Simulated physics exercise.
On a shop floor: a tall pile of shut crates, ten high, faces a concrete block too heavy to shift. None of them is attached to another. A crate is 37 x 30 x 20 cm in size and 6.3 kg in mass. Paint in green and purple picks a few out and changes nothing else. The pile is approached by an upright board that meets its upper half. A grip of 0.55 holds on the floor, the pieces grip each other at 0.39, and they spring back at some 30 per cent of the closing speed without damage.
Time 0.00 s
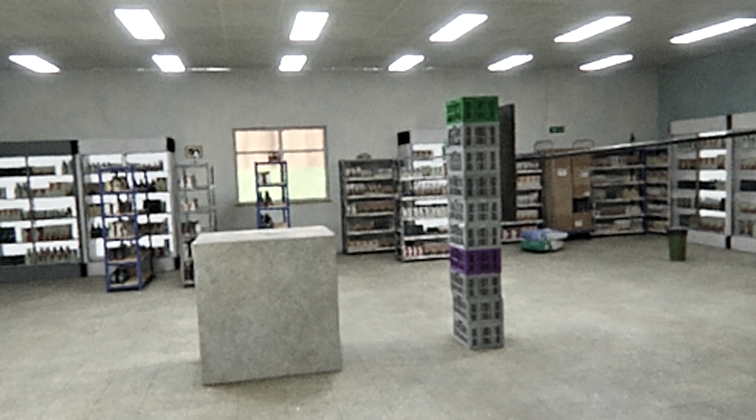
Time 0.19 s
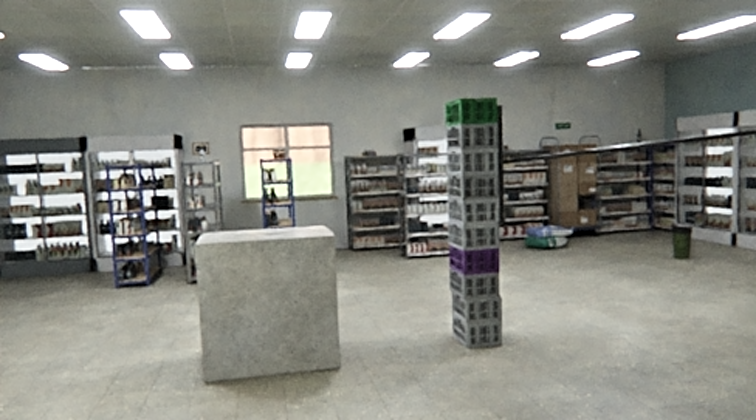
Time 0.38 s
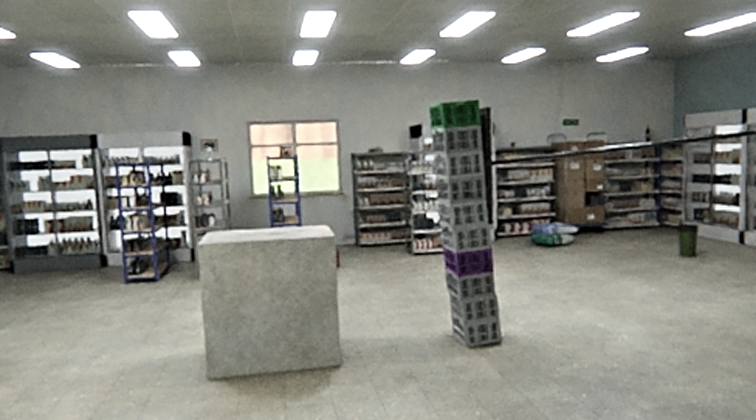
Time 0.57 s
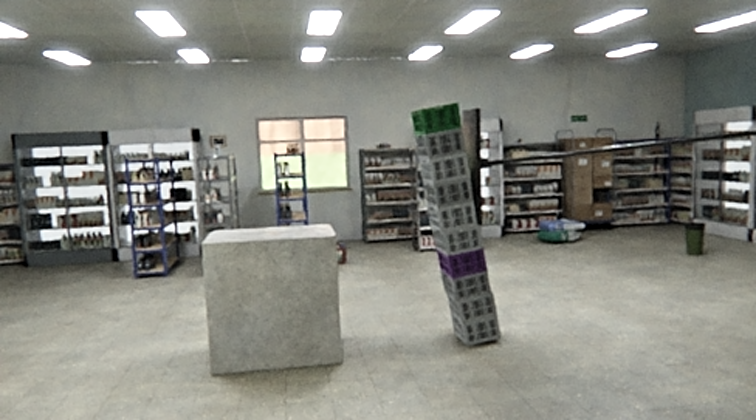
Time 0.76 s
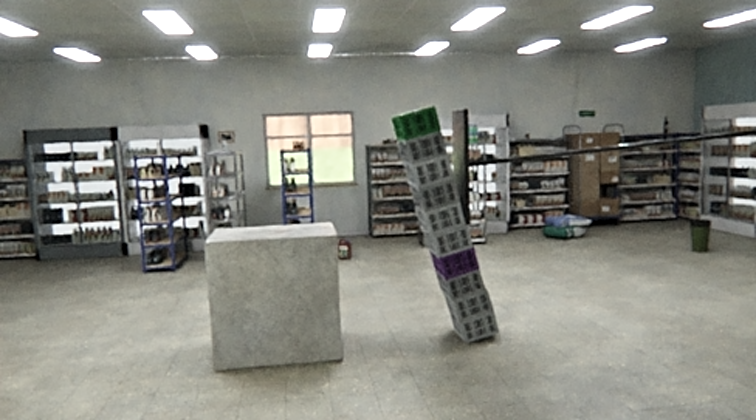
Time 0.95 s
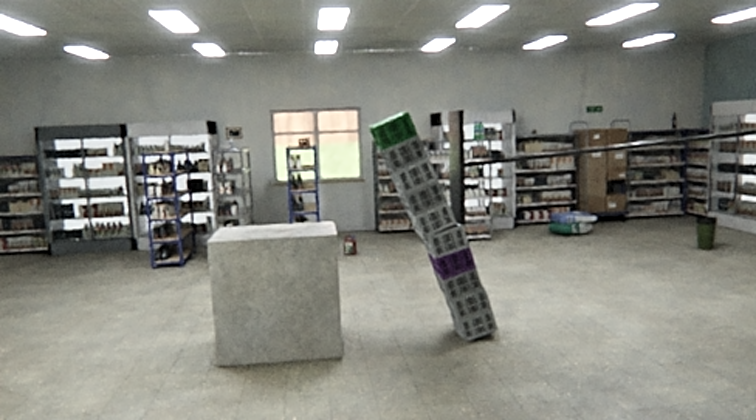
An upright board moved in from the right and pushed the upper part of a tall stack of gray, green and purple crates, which leaned steadily further left beside a concrete block.
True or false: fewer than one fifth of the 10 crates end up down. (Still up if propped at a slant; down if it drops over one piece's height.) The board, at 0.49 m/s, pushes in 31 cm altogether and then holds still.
False.
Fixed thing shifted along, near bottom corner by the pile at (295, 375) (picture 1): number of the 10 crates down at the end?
It would be 5.
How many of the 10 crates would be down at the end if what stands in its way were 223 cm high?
3.
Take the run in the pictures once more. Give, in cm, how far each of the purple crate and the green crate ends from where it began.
So purple shifts 20 cm, while green shifts 340 cm.
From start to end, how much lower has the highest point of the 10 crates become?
I make it close to 95 cm.
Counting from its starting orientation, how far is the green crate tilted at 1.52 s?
Roughly 160°.
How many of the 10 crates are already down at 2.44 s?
The number reaches 5 by then.
After 1.18 s, 2 of the 10 crates down; green crate leaning 42°, 28 cm lower; purple crate leaning 17°.
After 1.52 s, 5 of the 10 crates down; green crate upside down; purple crate leaning 17°.
After 2.44 s, 5 of the 10 crates down; green crate leaning 30°, 1.37 m lower; purple crate leaning 17°.
At rest (3.9 s), 5 of the 10 crates down; green crate upside down; purple crate leaning 17°. That is 50 per cent. As the last picture would show them, middles, green crate near (118, 353), purple crate near (450, 258).
